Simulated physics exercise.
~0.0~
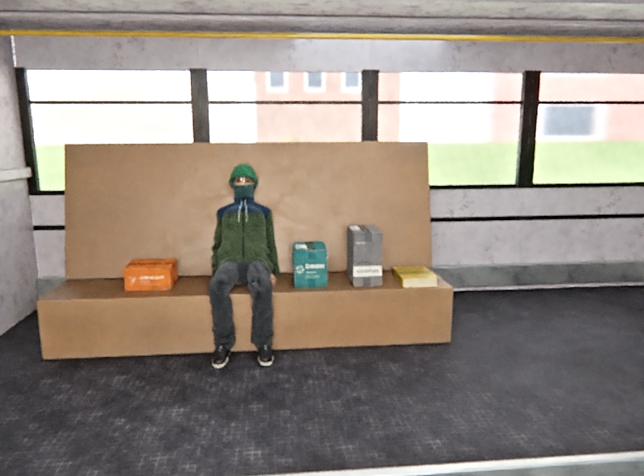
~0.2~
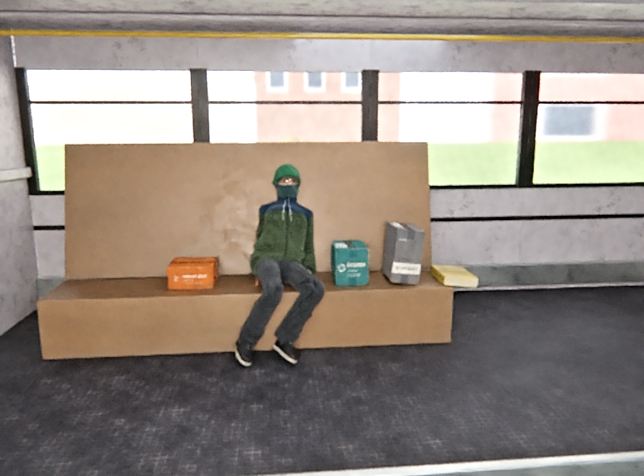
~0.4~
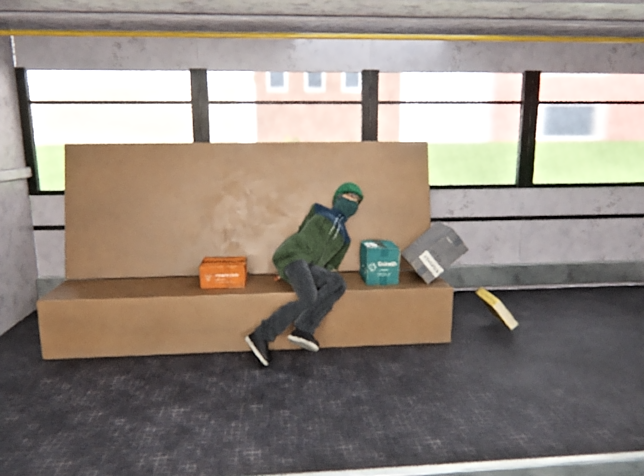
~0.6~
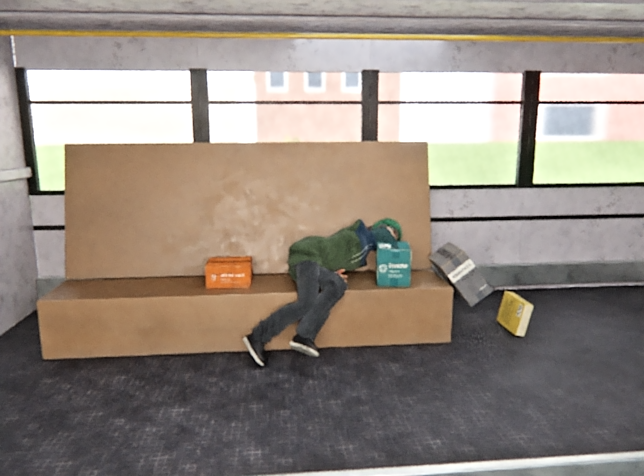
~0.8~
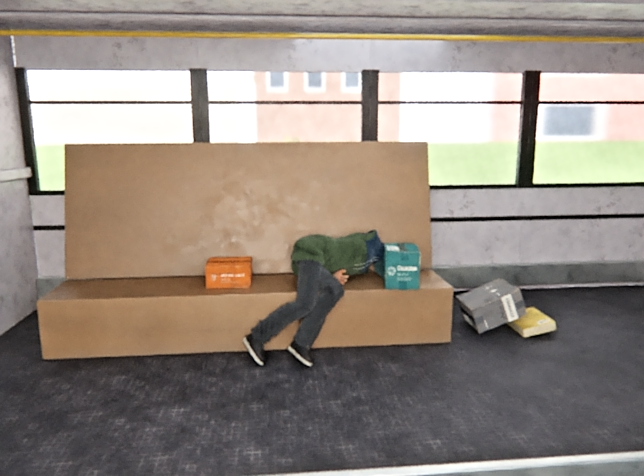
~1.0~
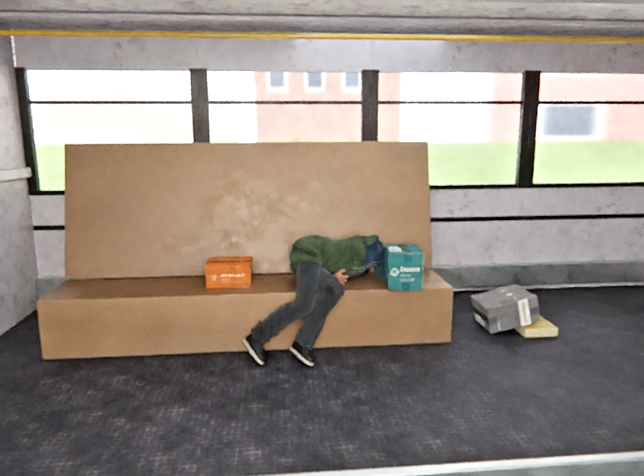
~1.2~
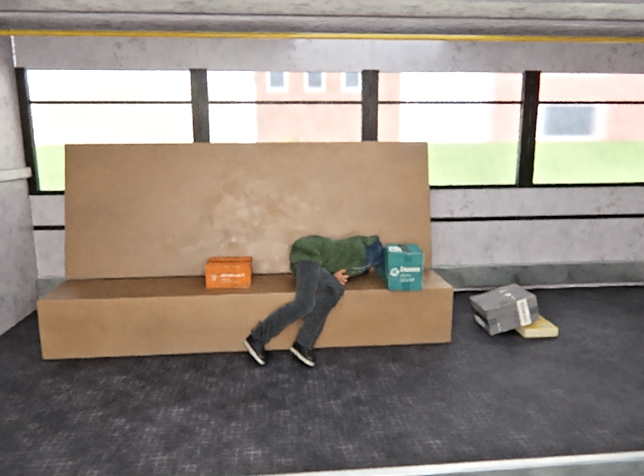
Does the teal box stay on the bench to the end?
Yes, the teal box slides right but comes to rest still upright near the right end of the bench.
